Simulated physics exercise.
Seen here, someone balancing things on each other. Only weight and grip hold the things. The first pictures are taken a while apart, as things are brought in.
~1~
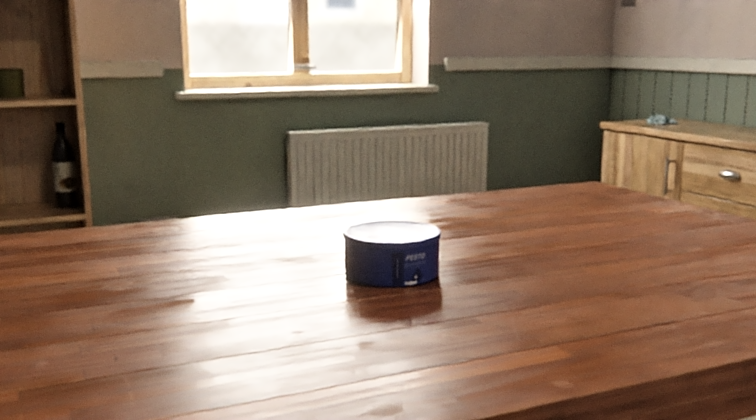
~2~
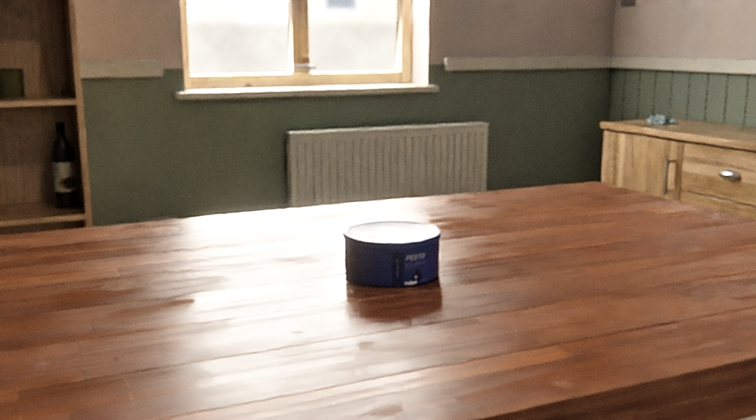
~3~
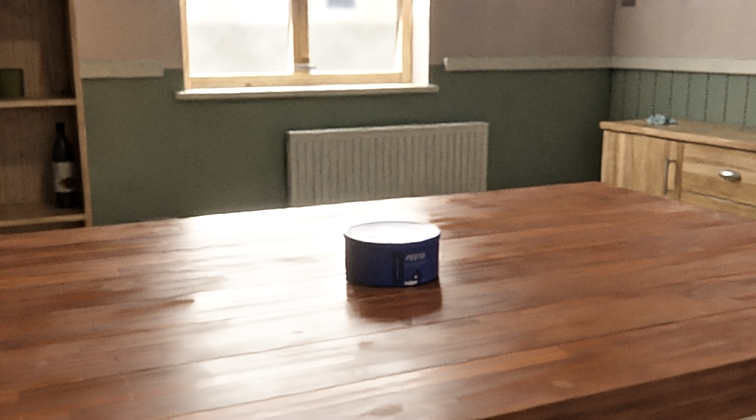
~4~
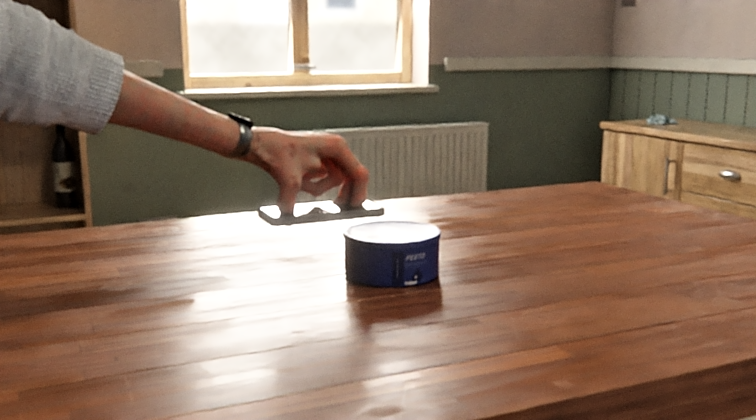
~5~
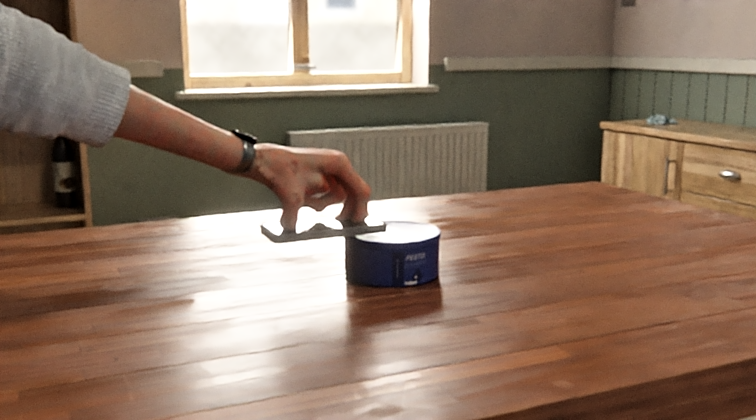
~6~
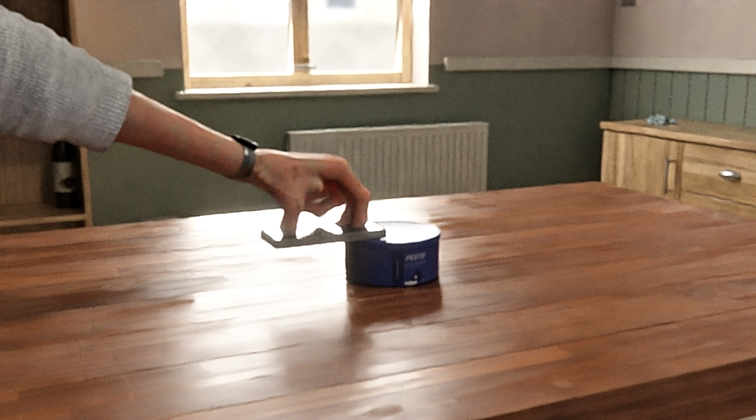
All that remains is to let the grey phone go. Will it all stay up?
In the end the pile comes apart.
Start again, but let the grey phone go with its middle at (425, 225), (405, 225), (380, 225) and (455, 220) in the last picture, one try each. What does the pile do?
In the first case it stays up; in the second case it keeps its balance; in the third case it stays up; in the fourth case it loses its balance.
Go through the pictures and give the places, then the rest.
In the first frame, the last thing is not in view yet; blue tub (392, 252).
In the second frame, the last thing is not in view yet; blue tub (392, 252).
In the third frame, the last thing is not in view yet; blue tub (392, 252).
In the fourth frame, on its way; grey phone (321, 212); blue tub (392, 252).
In the fifth frame, on its way; grey phone (324, 228); blue tub (392, 252).
In the sixth frame, set down, still held; grey phone (324, 234); blue tub (392, 252).
Then, 0.20 s after the last picture, grey phone tipped 33° from how it was near (325, 248).
Then, 0.30 s after the last picture, grey phone resting near (325, 248).
At rest, left askew, grey phone; blue tub in place. Seen from the same camera at the end, grey phone near (325, 248). The pile gives way.
